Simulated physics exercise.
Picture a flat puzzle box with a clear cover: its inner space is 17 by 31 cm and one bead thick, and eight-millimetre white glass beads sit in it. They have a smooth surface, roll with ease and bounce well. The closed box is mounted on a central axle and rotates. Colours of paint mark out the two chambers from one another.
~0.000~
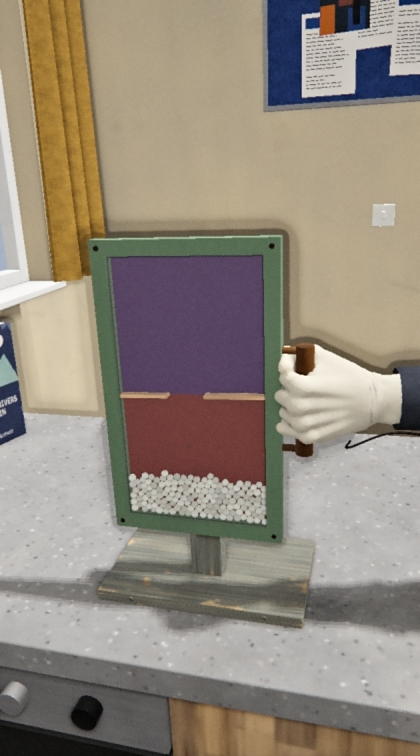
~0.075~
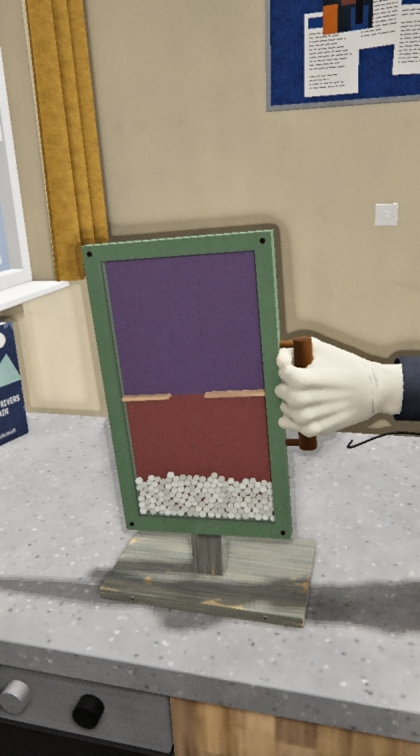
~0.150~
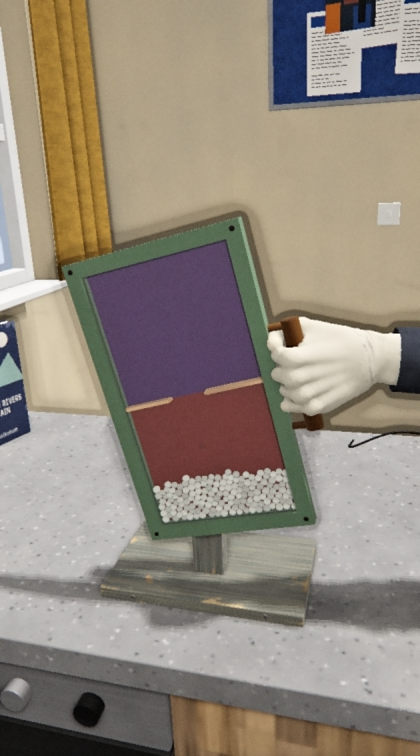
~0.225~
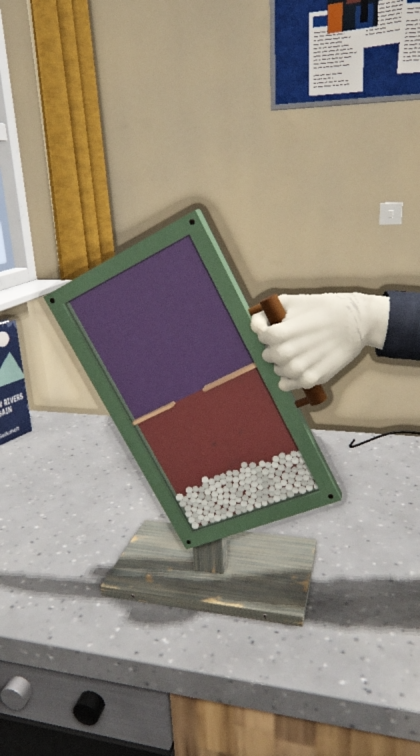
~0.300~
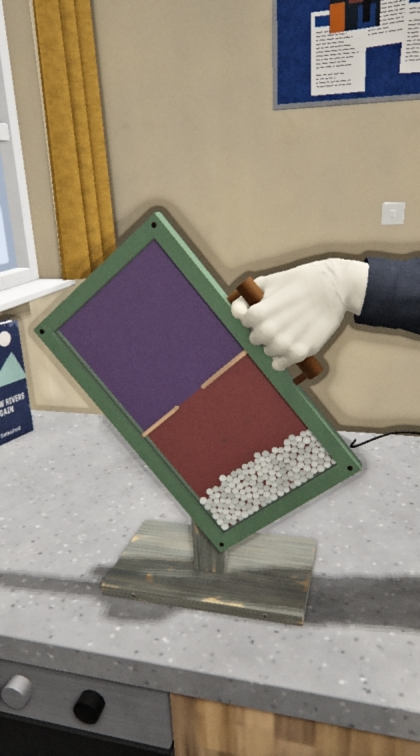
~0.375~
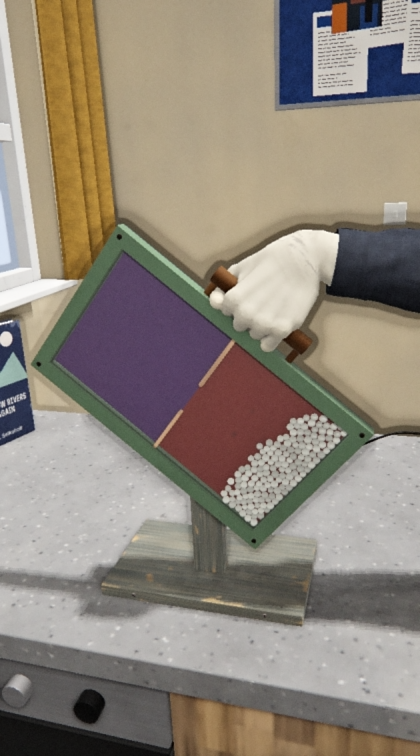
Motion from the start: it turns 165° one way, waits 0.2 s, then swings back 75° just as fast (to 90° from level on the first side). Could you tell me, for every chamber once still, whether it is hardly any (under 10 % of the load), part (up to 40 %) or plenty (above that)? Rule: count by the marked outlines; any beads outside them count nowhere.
Red is part, purple is plenty.
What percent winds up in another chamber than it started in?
Around 75 per cent, give or take.
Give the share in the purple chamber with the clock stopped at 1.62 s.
About 75 % of the load.
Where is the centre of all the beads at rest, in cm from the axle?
Some 5 cm left and 6 cm below.
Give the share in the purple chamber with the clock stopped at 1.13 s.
30 percent.
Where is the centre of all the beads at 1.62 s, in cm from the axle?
The middle sits around 4 cm left and 8 cm below.
After 1.13 s, it stands 165° anticlockwise; the beads' middle is 3 cm right of and level with the centre; red 70 %, purple 30 %.
After 1.62 s, it stands 128° anticlockwise; the beads' middle is 4 cm left of and 8 cm below the centre; red 25 %, purple 75 %.
After 1.92 s, it stands 90° anticlockwise; the beads' middle is 8 cm left of and 5 cm below the centre; red 25 %, purple 75 %.
At rest by 3.0 s, it stands 90° anticlockwise; red 25 %, purple 75 %.
